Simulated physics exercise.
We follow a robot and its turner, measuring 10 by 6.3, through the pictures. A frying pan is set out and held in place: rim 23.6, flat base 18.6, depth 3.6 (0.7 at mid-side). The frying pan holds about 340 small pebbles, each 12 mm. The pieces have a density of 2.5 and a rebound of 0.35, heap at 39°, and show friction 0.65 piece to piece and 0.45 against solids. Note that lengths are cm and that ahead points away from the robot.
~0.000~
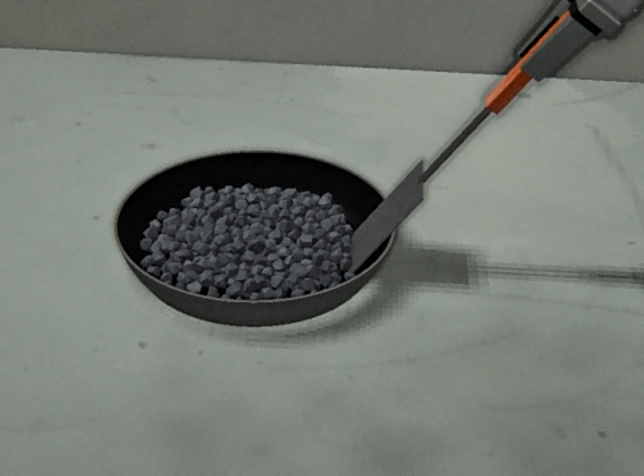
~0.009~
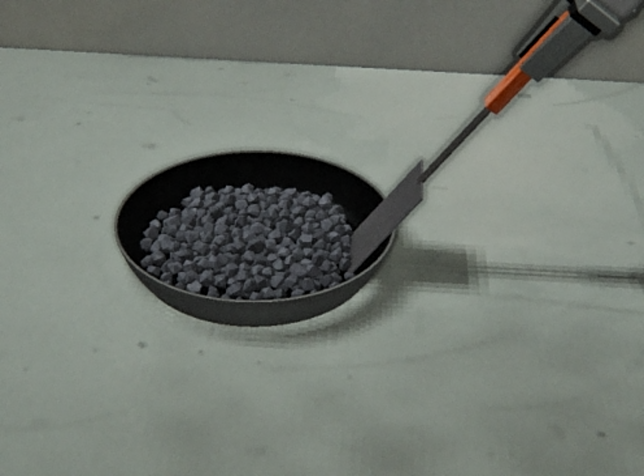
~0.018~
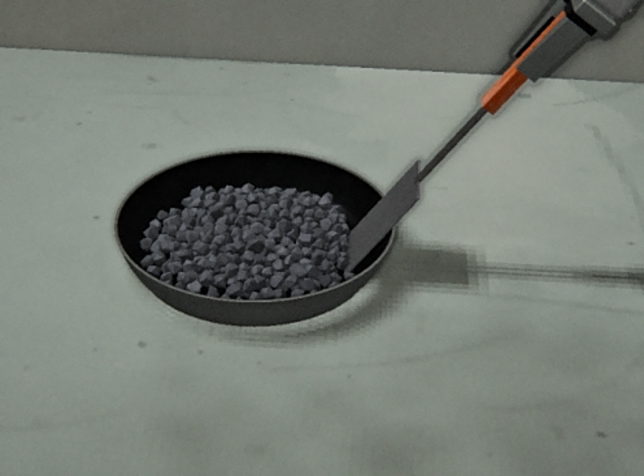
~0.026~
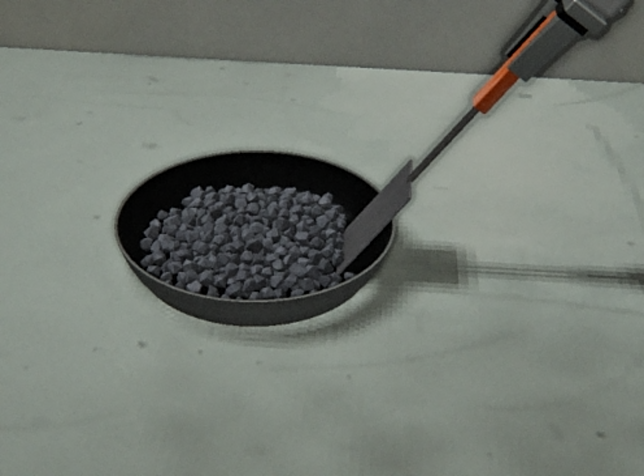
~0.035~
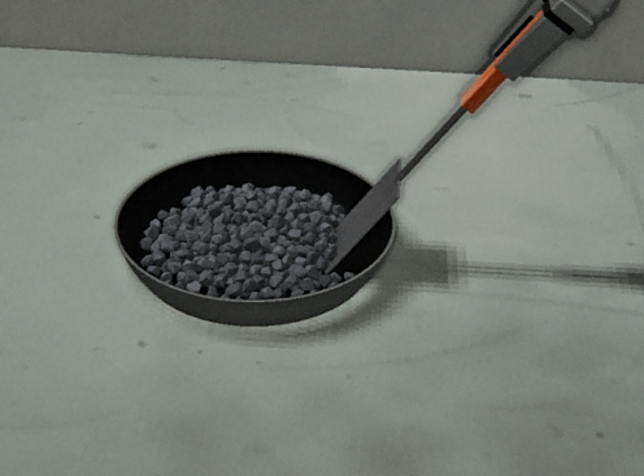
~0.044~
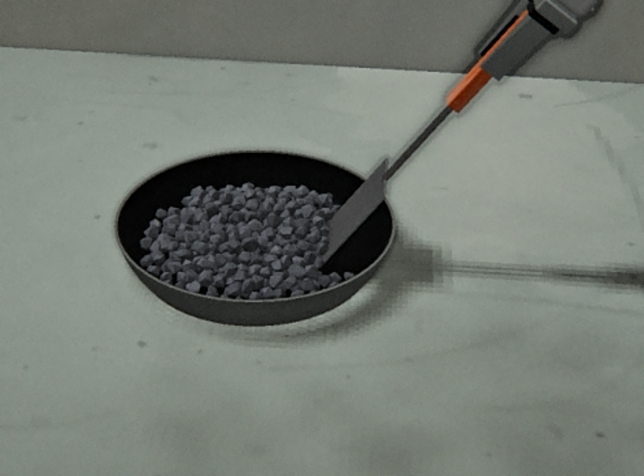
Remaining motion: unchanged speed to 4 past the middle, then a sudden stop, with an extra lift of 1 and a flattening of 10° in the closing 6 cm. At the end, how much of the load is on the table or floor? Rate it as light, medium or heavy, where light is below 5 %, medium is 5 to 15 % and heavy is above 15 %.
Rating: Medium.
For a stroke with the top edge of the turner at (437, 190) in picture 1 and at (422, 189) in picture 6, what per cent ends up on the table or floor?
0 %.
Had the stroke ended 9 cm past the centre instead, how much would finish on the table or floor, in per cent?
Roughly 30 %.
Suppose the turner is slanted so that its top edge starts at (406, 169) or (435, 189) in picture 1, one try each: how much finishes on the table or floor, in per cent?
Some 10 and 5 per cent.
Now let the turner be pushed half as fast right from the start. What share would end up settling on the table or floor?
0 %.
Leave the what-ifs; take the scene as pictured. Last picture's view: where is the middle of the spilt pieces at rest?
Approximately at (81, 221).
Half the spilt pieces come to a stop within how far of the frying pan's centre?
Looks like roughly 18 centimetres to me.
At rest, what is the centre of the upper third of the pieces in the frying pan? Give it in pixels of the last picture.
Look near (166, 227).
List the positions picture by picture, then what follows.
In the first frame, turner top edge at (423, 179), sloping 55°; upper third of the load around (262, 233), from x 145 to 350, top at y 190; 341 in the frying pan.
In the second frame, turner top edge at (422, 179), sloping 55°; upper third of the load around (262, 233), from x 145 to 350, top at y 190.
In the third frame, turner top edge at (419, 179), sloping 55°; upper third of the load around (264, 233), from x 145 to 350, top at y 190.
In the fourth frame, turner top edge at (411, 178), sloping 55°; upper third of the load around (268, 233), from x 145 to 350, top at y 190.
In the fifth frame, turner top edge at (400, 178), sloping 55°; upper third of the load around (268, 229), from x 145 to 350, top at y 190.
In the sixth frame, turner top edge at (386, 177), sloping 55°; upper third of the load around (267, 229), from x 145 to 350, top at y 190; 341 in the frying pan.
After 0.07 s, sloping 55°, highest piece 5 above the table; 341 in the frying pan.
After 0.09 s, sloping 51°, highest piece 6 above the table; 341 in the frying pan.
After 0.30 s, sloping 45°, highest piece 5 above the table; 319 in the frying pan, 17 on the table or floor, 5 on the blade or in flight.
After 1.35 s, sloping 45°, highest piece 5 above the table; 317 in the frying pan, 24 on the table or floor.
At rest, 317 in the frying pan, 24 on the table or floor. That is 7 % on the table or floor.
